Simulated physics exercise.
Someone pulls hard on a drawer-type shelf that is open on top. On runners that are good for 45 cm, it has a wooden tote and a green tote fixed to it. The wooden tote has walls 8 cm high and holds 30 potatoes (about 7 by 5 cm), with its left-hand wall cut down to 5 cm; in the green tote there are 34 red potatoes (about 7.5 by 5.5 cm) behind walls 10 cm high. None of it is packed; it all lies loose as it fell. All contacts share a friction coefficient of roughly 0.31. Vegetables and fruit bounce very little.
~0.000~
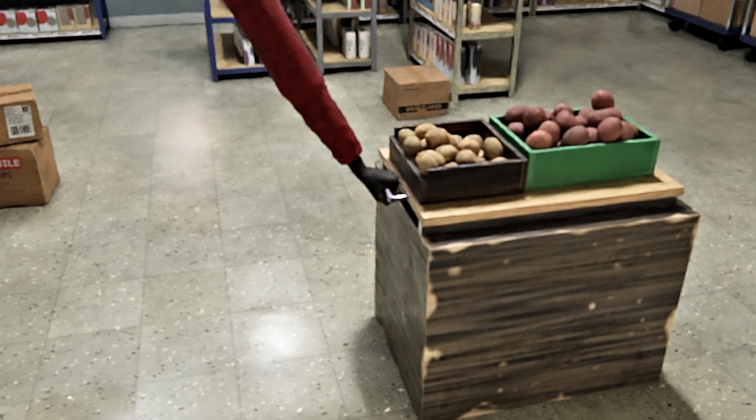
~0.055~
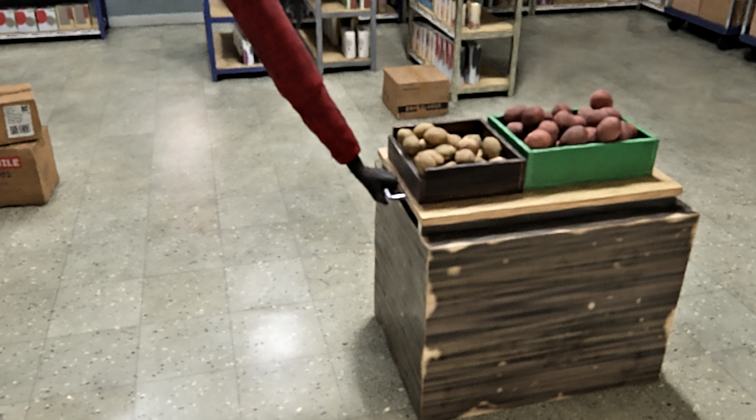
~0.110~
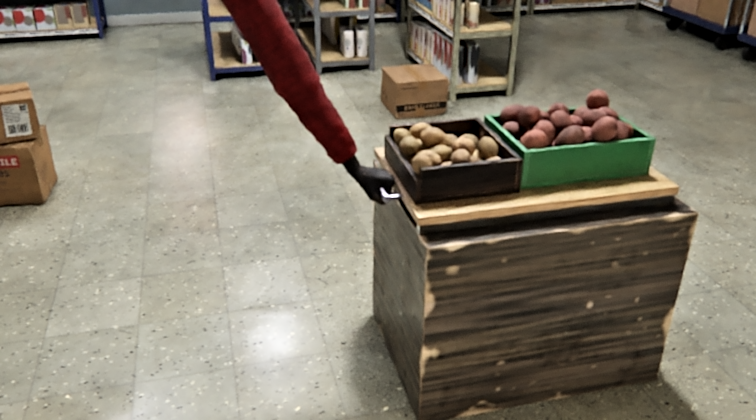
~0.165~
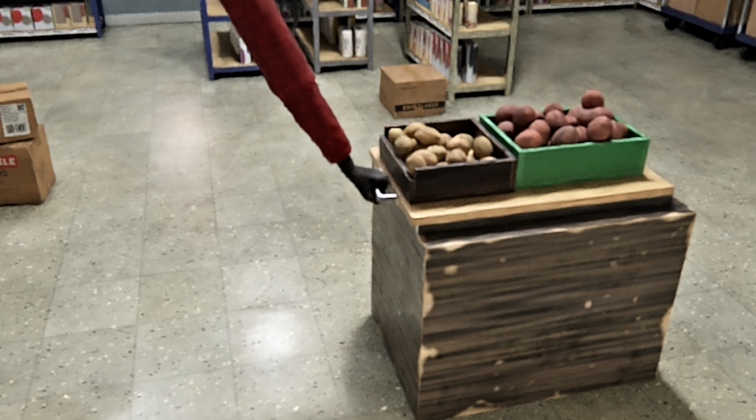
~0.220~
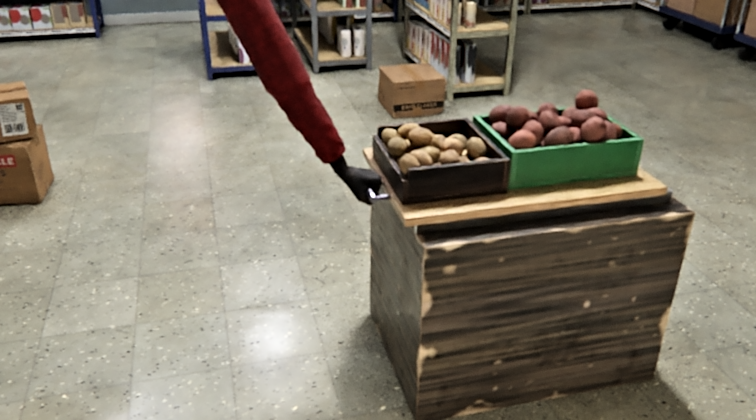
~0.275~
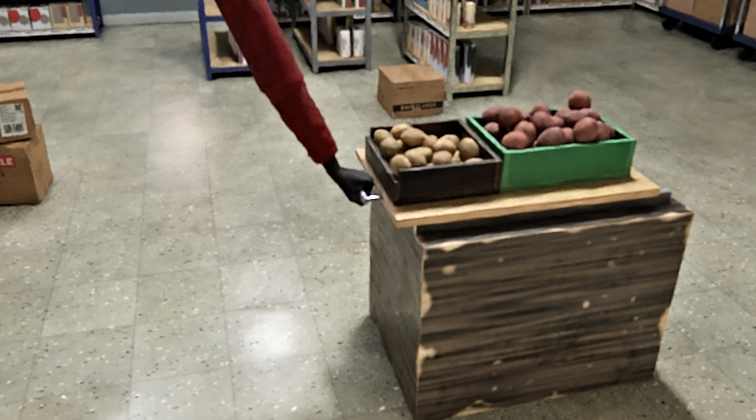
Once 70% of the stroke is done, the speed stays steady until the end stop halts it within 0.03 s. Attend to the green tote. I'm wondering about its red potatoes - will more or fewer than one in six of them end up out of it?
Fewer than one in six will.
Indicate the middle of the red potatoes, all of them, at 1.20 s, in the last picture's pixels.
Middle approx. (411, 149).
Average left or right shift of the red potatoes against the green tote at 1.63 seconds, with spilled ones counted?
I'd put it at close to 2 cm toward the left.
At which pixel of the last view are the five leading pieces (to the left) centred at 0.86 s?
Pixel (239, 168), give or take.
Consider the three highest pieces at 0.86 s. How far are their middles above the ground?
I'd put it close to 80 cm.
After 0.78 s, end of travel.
After 0.86 s, wooden tote 29 in, 1 out and green tote 34 in, 0 out.
After 0.98 s, wooden tote 28 in, 2 out and green tote 32 in, 2 out.
After 1.20 s, wooden tote 28 in, 2 out and green tote 32 in, 2 out.
Final count (at 1.63 s), wooden tote 28 in, 2 out and green tote 32 in, 2 out. Asked share, 2 of 34, 6 per cent.
